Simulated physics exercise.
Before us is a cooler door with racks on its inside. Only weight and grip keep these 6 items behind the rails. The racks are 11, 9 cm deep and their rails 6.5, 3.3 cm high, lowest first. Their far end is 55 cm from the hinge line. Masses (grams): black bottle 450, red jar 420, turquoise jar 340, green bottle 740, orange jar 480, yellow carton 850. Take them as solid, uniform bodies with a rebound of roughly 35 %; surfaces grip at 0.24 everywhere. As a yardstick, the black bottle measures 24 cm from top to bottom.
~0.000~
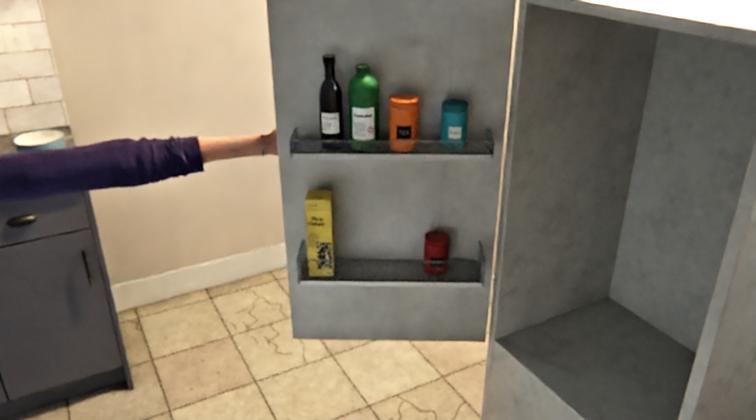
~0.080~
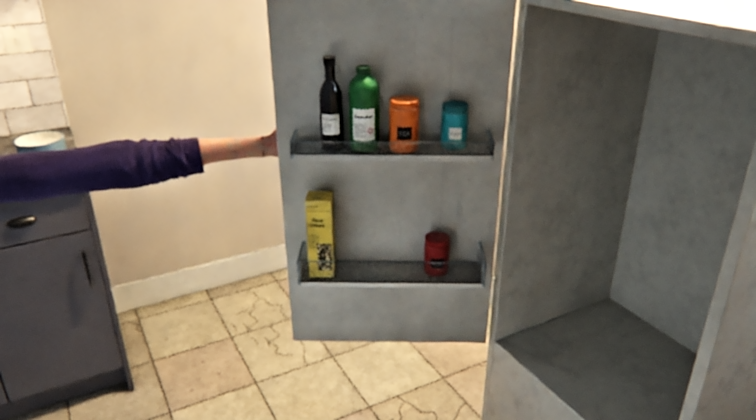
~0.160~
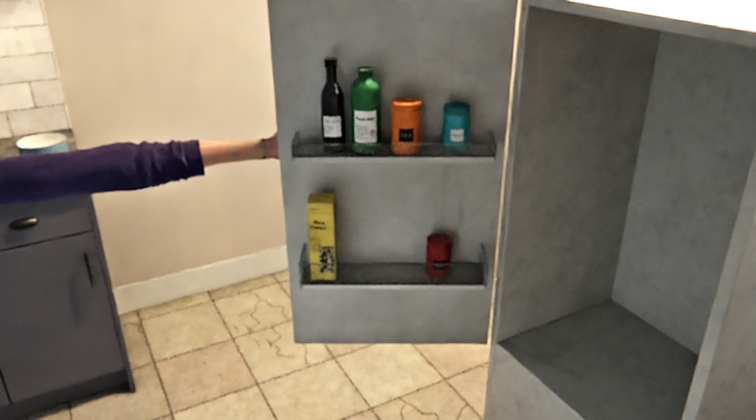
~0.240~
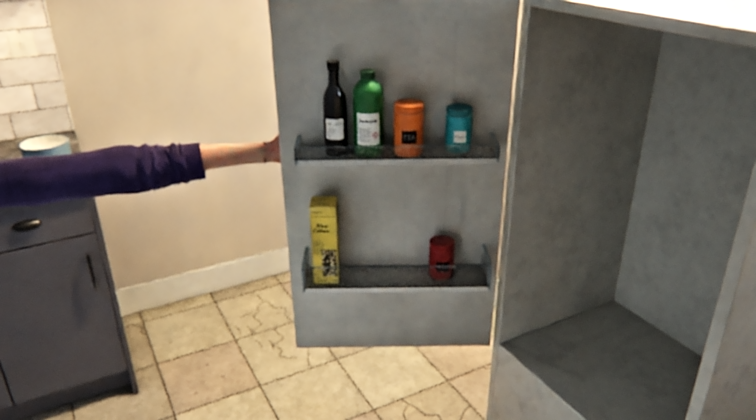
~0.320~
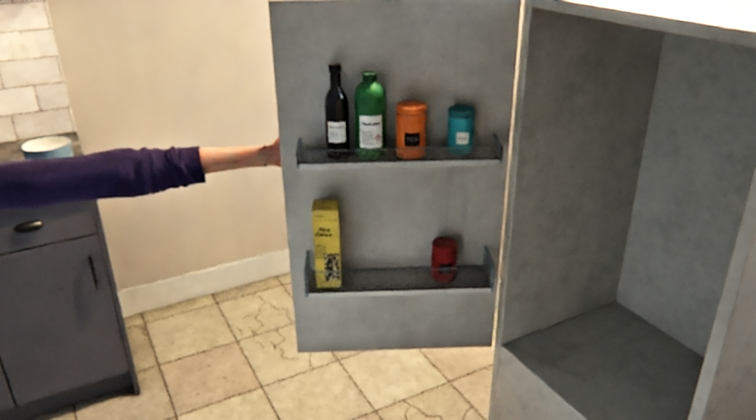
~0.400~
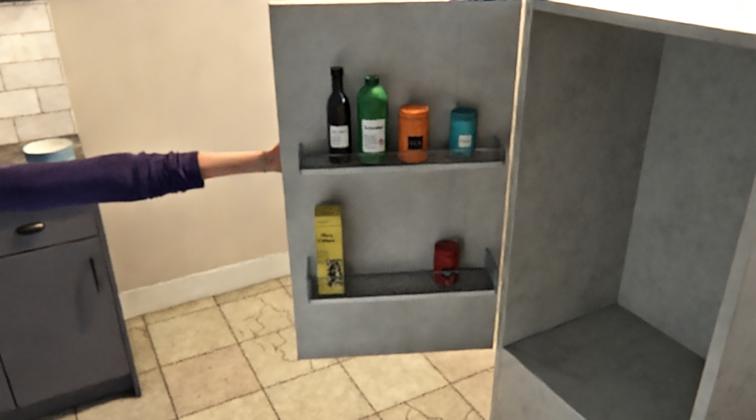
Grey cooler door holding bottles, jars and a yellow carton swinging slightly toward closed, a purple-sleeved arm at its left edge.
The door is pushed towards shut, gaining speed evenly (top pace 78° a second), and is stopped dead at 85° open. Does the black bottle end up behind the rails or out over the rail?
The black bottle comes out.
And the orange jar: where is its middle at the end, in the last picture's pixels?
At about (446, 149).
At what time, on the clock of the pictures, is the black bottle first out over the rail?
Near 1.2 s.
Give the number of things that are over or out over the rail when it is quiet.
That comes to 1.
After 1.00 s, open by 85°; black bottle leaning 11° near (385, 145); yellow carton leaning 10°; green bottle leaning 7°.
After 1.60 s, open by 85°; black bottle now out over the rail.
After 1.90 s, open by 85°.
At rest (2.1 s), out over the rail, black bottle; the other 5 in place, give or take 5 cm.
